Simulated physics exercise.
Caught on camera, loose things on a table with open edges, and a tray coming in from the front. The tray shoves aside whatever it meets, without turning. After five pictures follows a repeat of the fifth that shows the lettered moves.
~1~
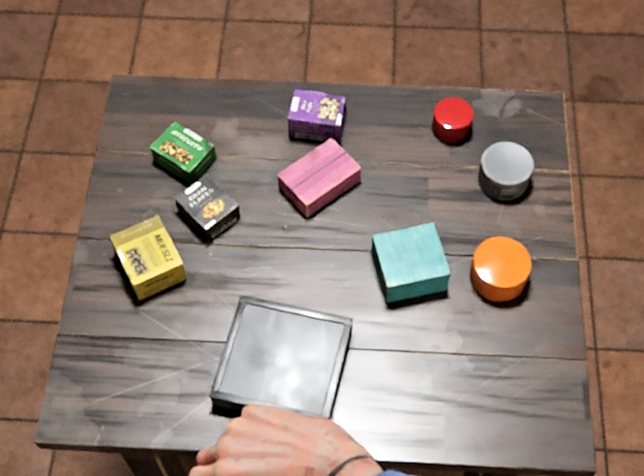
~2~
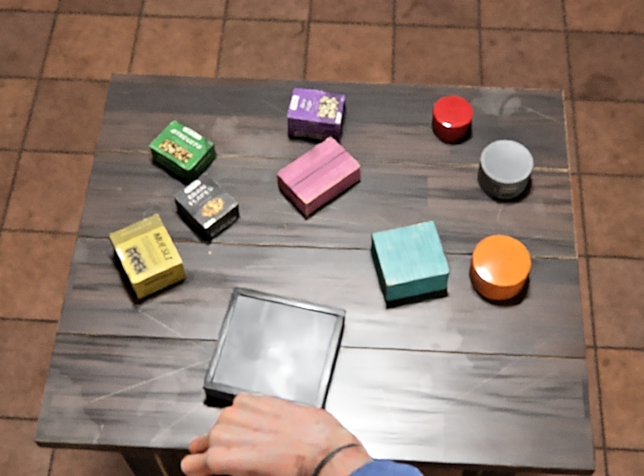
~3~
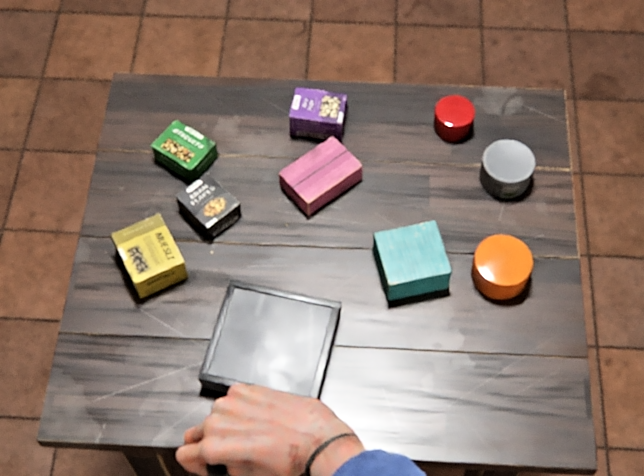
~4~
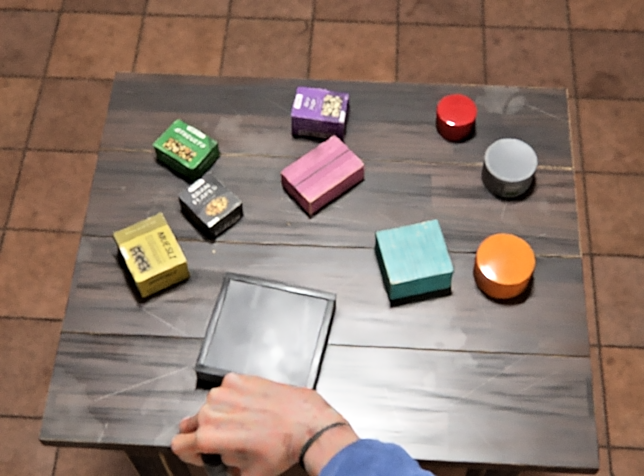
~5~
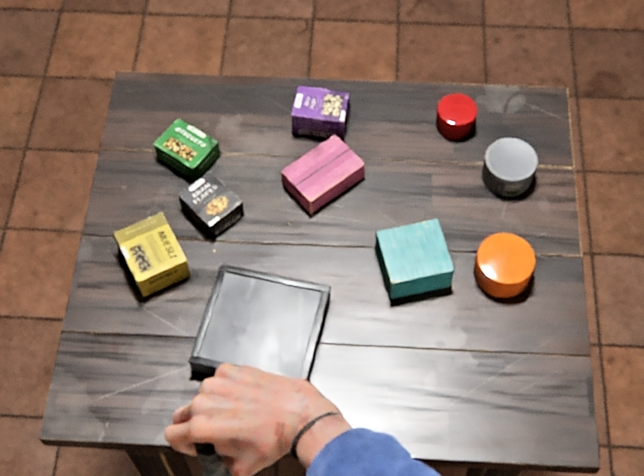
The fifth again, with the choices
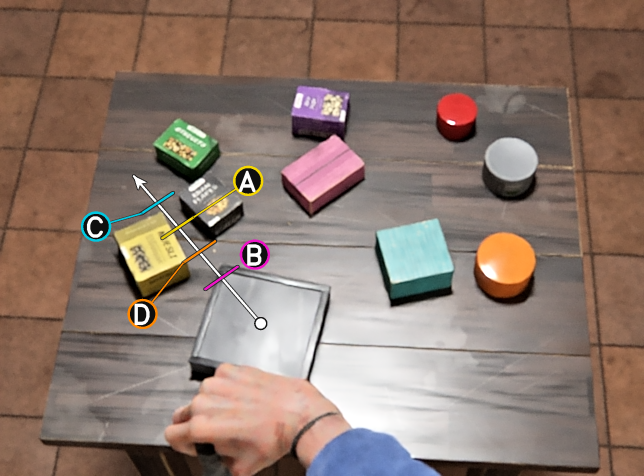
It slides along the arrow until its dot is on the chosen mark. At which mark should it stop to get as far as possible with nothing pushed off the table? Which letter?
Up to mark A.
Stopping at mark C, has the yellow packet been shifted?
By then, yes.
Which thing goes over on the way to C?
The yellow packet goes over.
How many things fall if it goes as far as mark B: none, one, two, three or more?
The count is none.
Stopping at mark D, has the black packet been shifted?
Yes.
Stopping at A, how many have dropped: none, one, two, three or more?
By then, none.
On the marked copy, A at (178, 227); B at (221, 278); C at (157, 203); D at (199, 252); the arrow from (261, 324) to (134, 176); the white dot at (261, 324).
With A. Early on, tray (230, 291); yellow packet (142, 250); red pot (456, 117).
Further on, tray (199, 256); yellow packet (113, 240); black packet (215, 185).
At the end, tray (180, 233); yellow packet (91, 229); green packet (184, 145); nothing has fallen.
As for the rest, B is safe but short; C drops the yellow packet; D is safe but short.
